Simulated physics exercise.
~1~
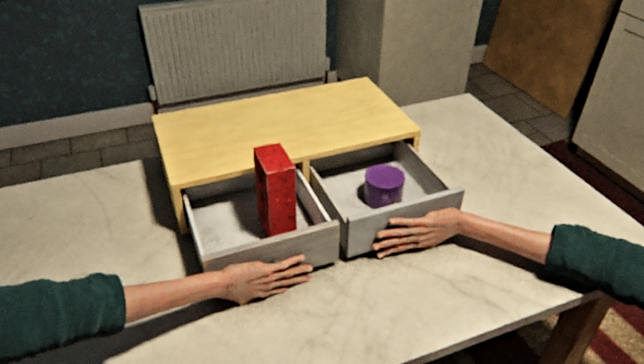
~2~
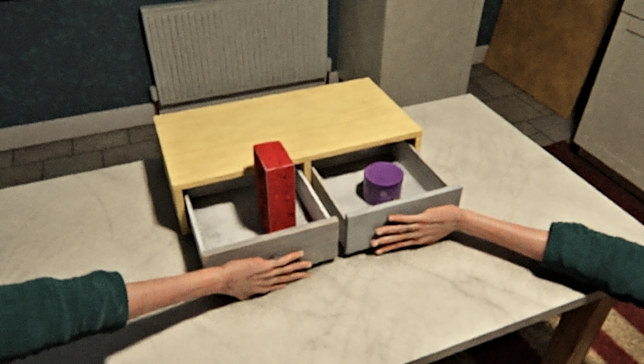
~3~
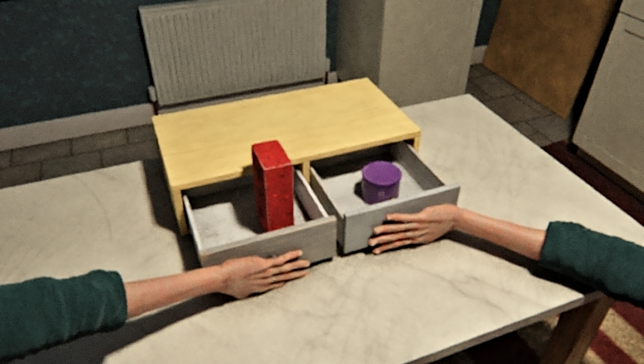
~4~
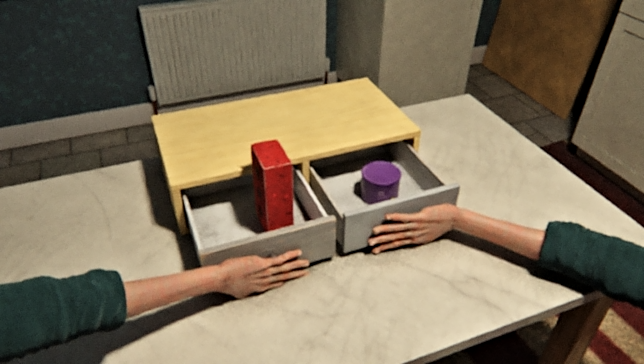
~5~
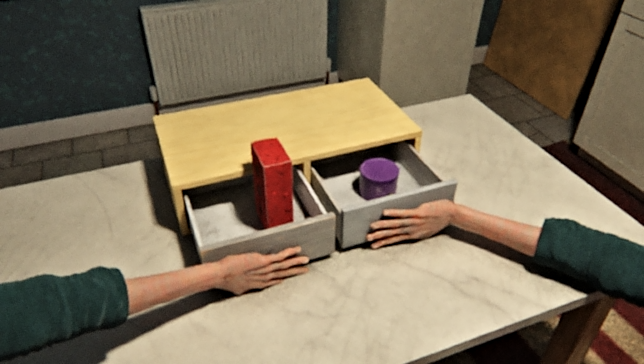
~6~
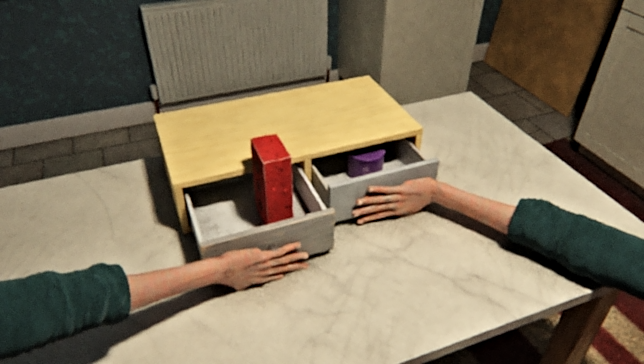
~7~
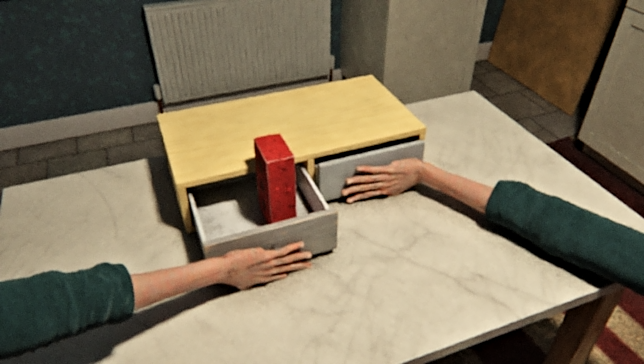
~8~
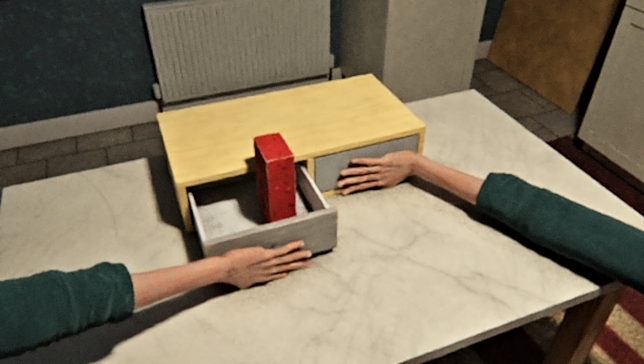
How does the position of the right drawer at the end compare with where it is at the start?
At the start the right drawer sticks out from the yellow chest with the purple tub showing inside, and by the end it has been pushed back so that its front is flush with the chest.
Two grey drawers stand open side by side in a low yellow wooden chest on a pale marble-topped table, seen from above and in front in a home. A tall red block sits in the left drawer and a round purple tub in the right one. Two hands in dark green sleeves rest against the drawer fronts, barely moving at first. Then the right hand pushes the right drawer inward, carrying the tub out of sight under the top. The right drawer ends flush with the chest, while the left drawer stays open with the red block still showing.
